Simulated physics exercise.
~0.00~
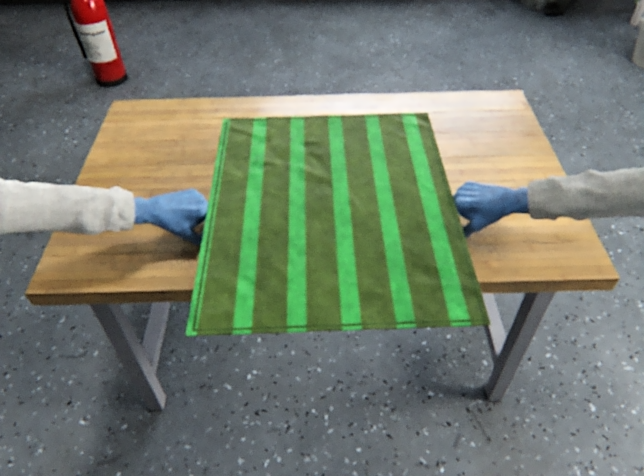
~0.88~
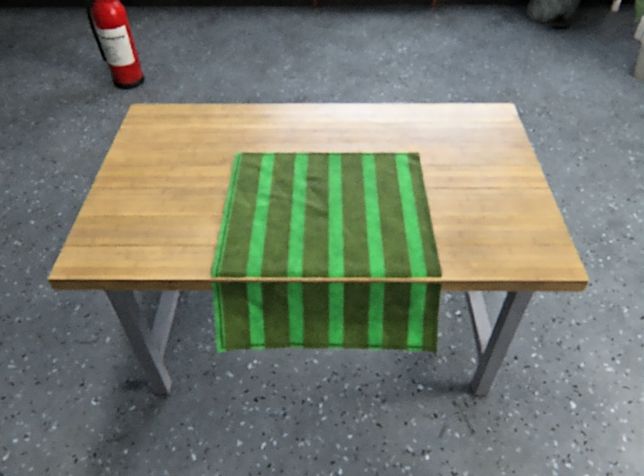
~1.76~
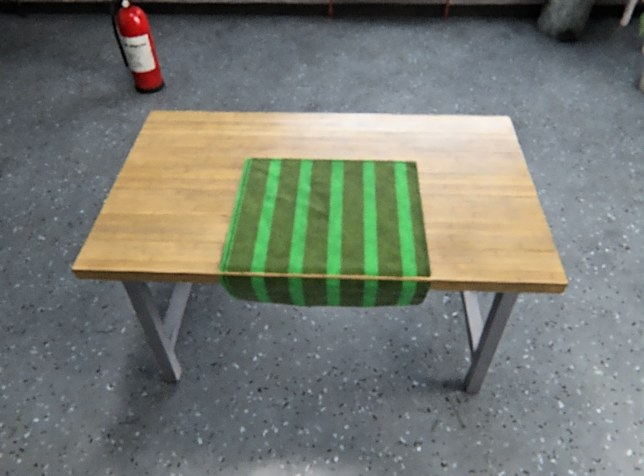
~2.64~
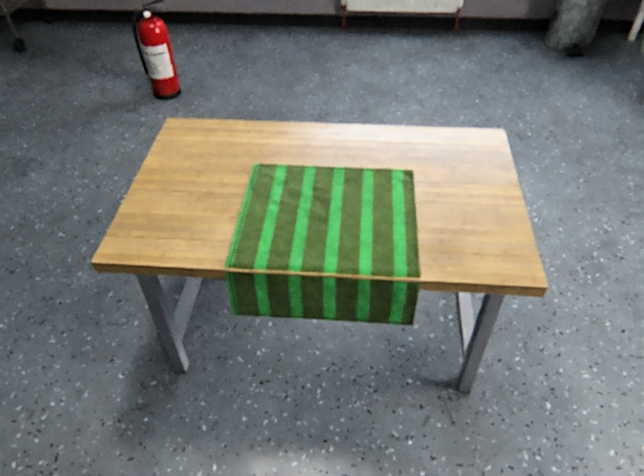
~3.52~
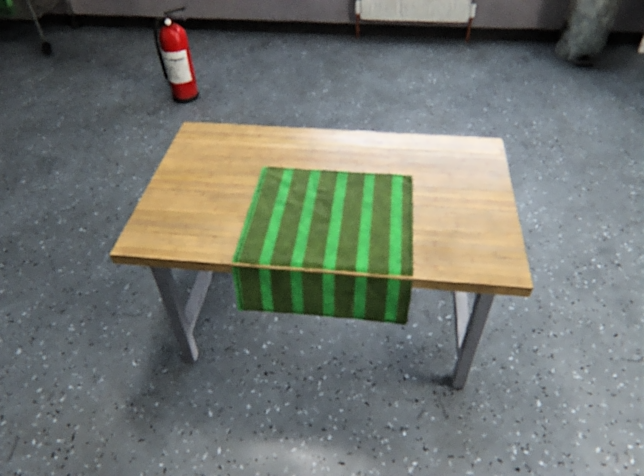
Two blue-gloved hands held a green striped cloth flat over the front edge of a wooden table and let it go. Its front part dropped and swayed a little over the edge, then hung there while most of the cloth stayed on top.
